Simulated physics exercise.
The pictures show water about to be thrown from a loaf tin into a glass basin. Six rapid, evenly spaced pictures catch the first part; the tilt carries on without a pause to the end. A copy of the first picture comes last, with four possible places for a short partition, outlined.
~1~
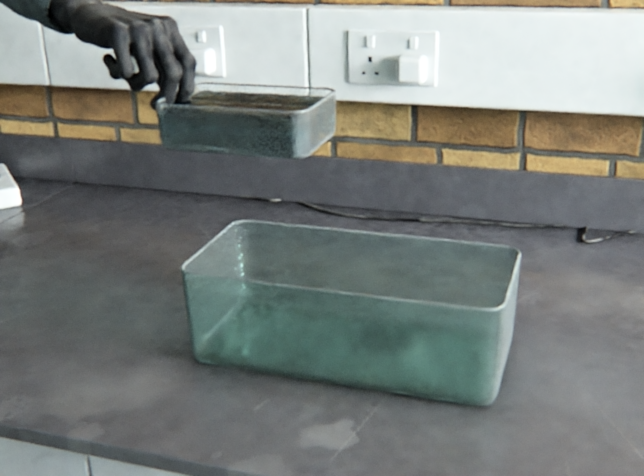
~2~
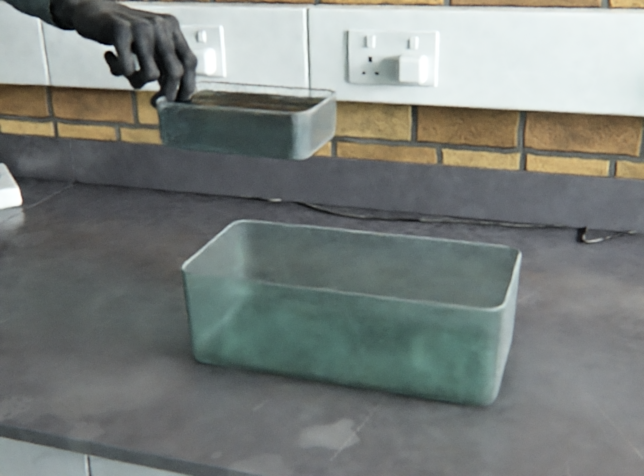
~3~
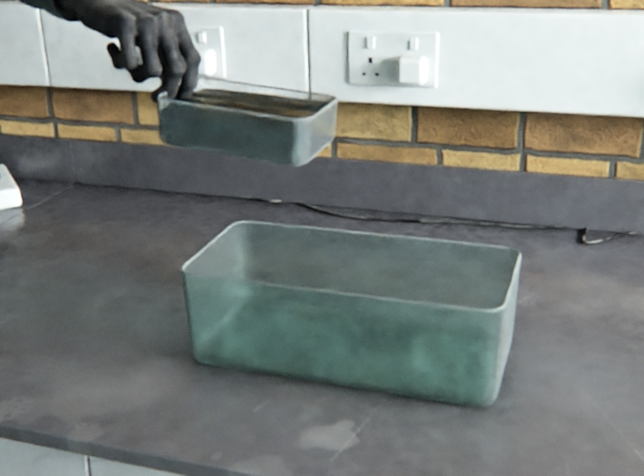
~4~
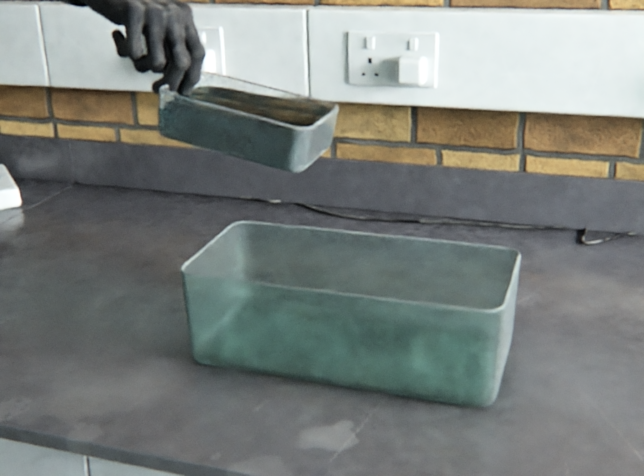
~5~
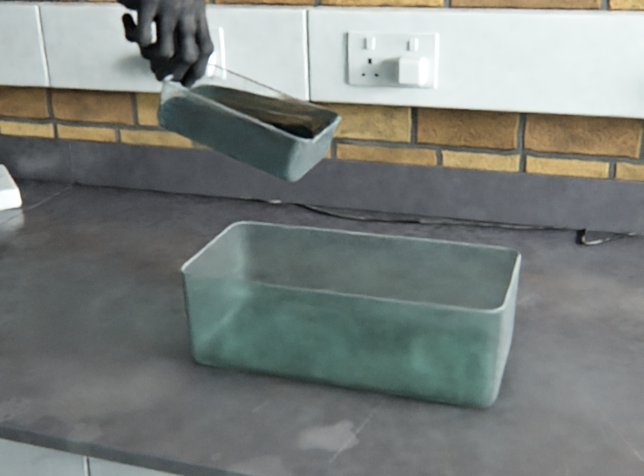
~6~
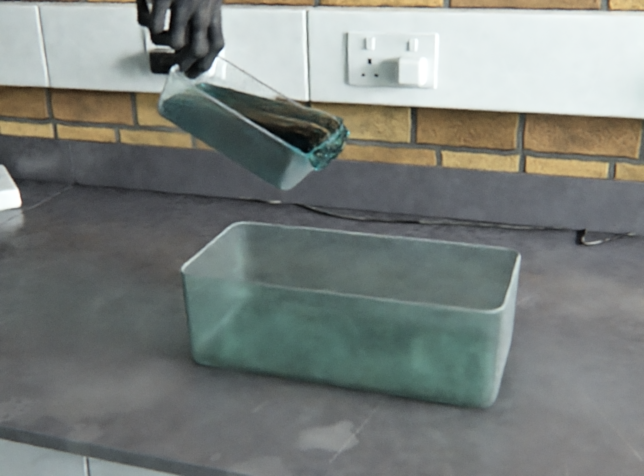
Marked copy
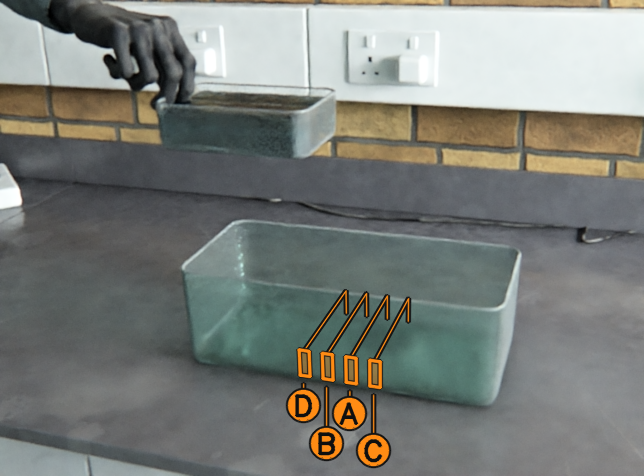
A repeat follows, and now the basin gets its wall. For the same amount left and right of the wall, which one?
It is C.
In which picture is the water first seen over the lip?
In picture 5.
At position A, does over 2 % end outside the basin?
Yes, it does.
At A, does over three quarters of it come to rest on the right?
No.
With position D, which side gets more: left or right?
The right one.
On the marked copy, A at (349, 391); B at (326, 387); C at (373, 394); D at (303, 383).
With A, about 29 % ends left of the wall and 64 % right of it; 7 % is lost outside.
With B, about 22 % ends left of the wall and 71 % right of it; 7 % is lost outside.
With C, about 49 % ends left of the wall and 44 % right of it; 7 % is lost outside.
With D, about 17 % ends left of the wall and 77 % right of it; 6 % is lost outside.
